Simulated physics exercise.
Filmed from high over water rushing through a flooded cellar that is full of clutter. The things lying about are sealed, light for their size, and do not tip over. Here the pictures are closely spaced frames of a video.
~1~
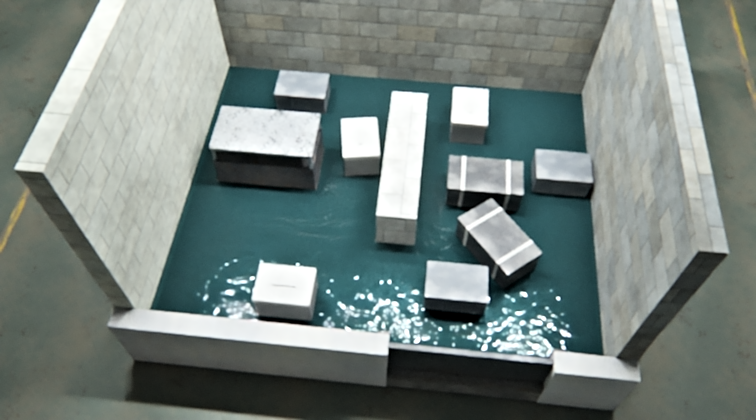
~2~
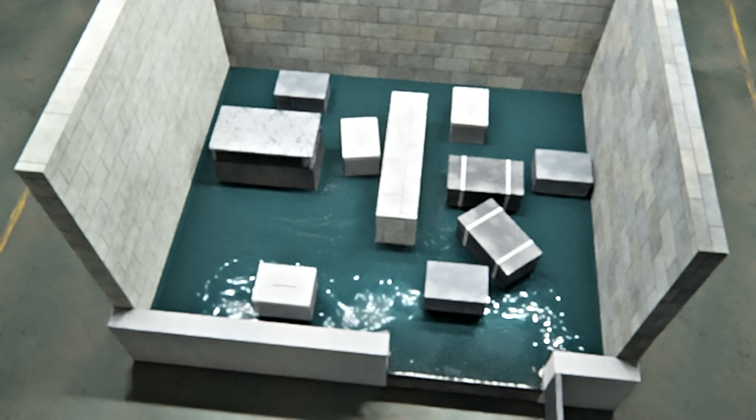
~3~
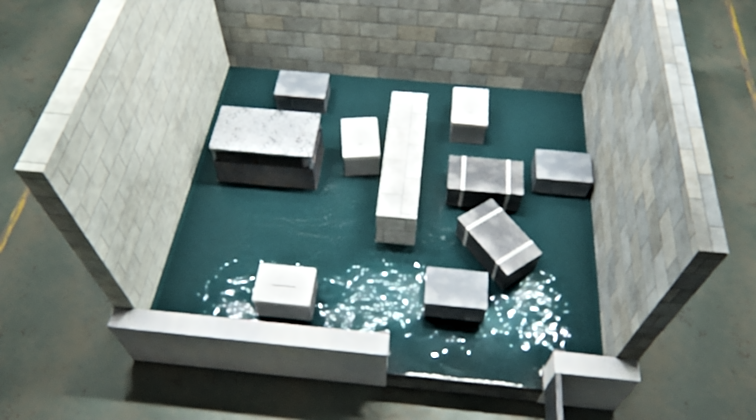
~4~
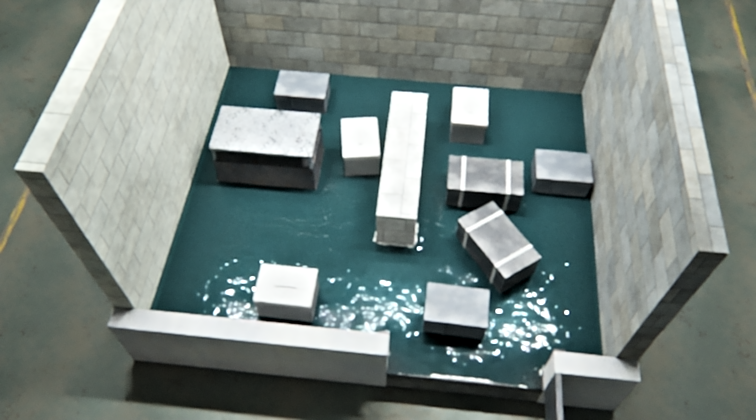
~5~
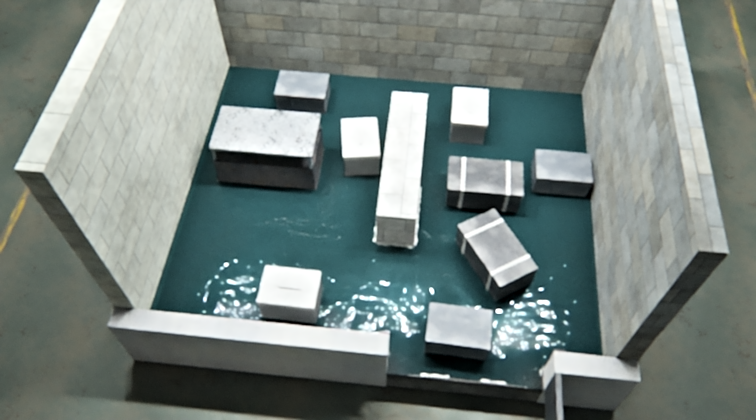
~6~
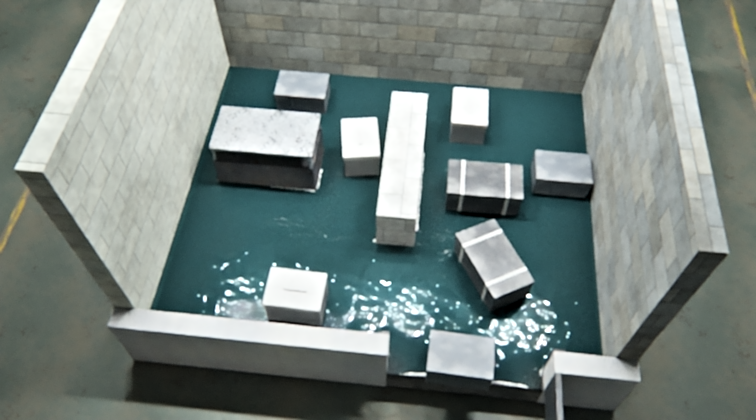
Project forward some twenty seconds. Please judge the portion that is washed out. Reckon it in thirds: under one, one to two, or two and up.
Fraction: Two thirds or beyond.
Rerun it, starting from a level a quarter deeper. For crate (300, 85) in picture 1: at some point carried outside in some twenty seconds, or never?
As I see it, it never leaves.
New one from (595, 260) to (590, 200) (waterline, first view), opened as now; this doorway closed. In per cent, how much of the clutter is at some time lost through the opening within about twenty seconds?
I'd guess around 10 percent.
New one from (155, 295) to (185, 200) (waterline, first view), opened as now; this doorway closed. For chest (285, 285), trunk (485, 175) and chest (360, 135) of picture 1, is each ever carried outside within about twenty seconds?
In sequence - departs, stays put, departs.
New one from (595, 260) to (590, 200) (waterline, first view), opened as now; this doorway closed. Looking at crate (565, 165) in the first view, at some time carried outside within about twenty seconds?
Verdict: Out.
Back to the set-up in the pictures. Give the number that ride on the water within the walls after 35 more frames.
I make it 2 of them.
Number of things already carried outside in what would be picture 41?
The count is 6.
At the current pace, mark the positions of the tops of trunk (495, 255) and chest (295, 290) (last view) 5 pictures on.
The tops should be near (497, 336) and near (350, 306).
A moment on, 1 of 8 are out; 7 afloat.
Next, 3 of 8 are out; 5 afloat.
Later, 6 of 8 are out; 2 afloat.
In the end, 7 of 8 are out; 1 afloat.
